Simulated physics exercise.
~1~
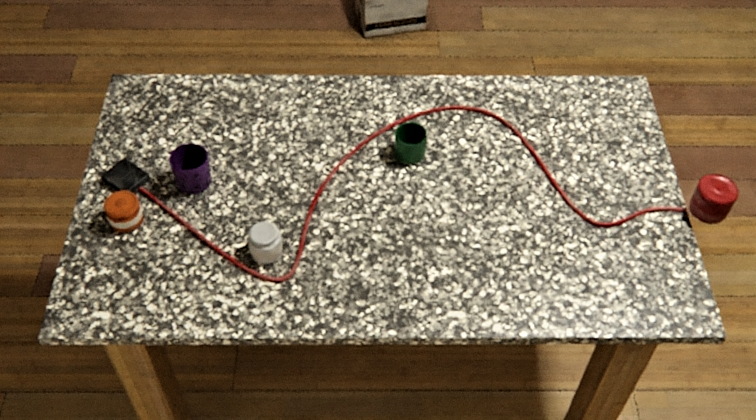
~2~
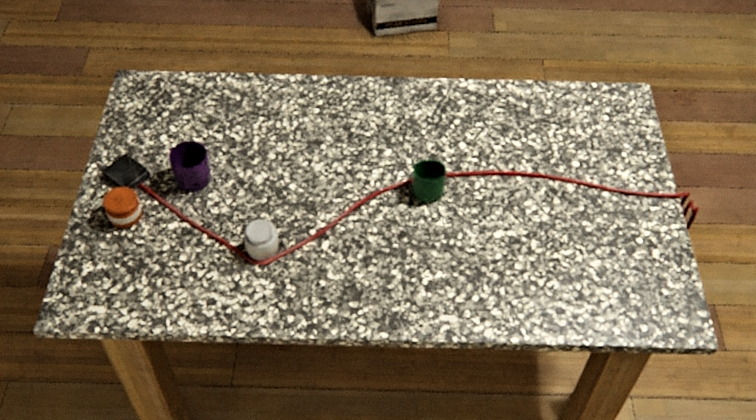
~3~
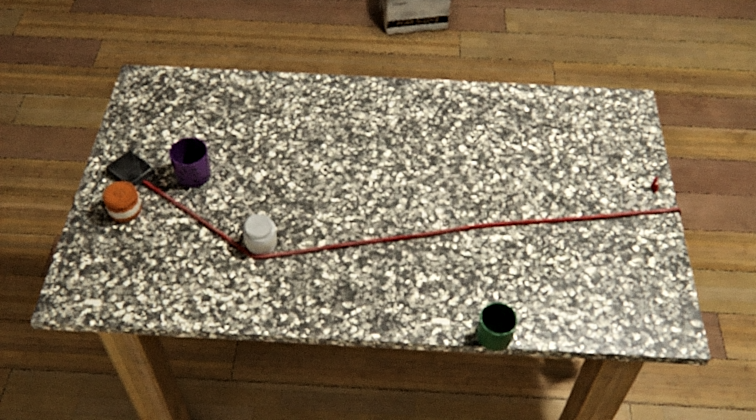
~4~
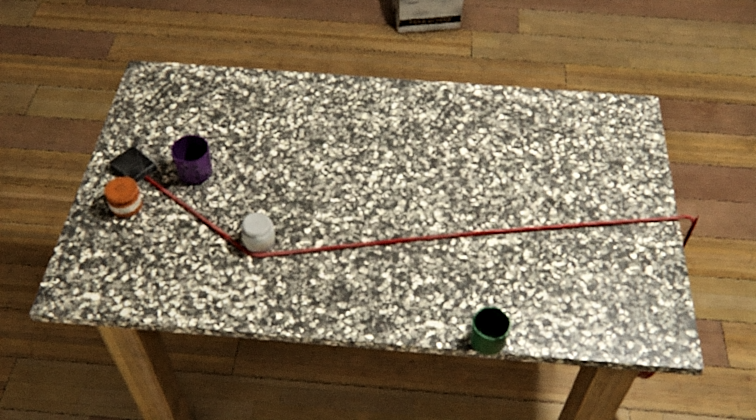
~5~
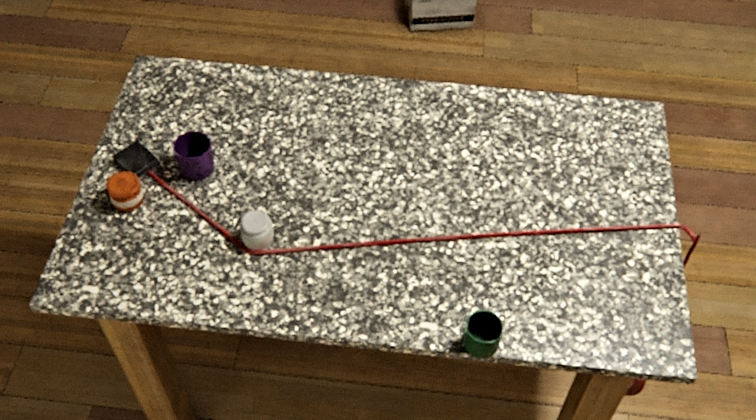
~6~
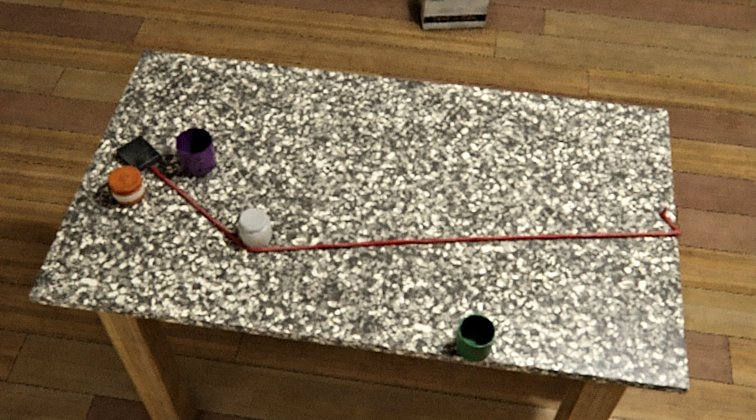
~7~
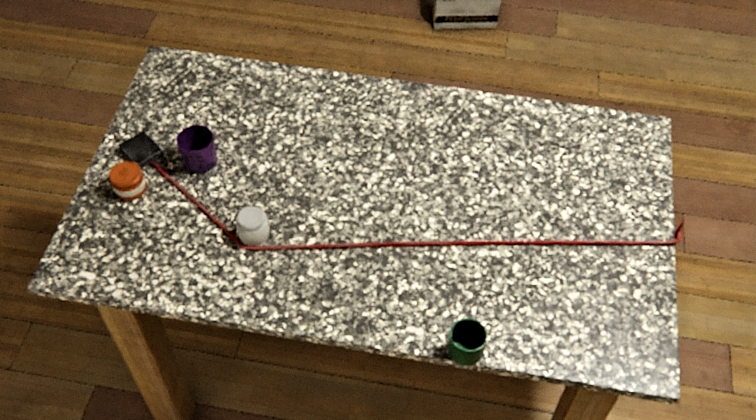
A red speaker dropped off the right edge of a speckled table, pulling its winding cable taut and sweeping the green mug toward the front edge, where it stayed upright, while the white jar, orange canister, purple mug and black phone stayed nearly still.
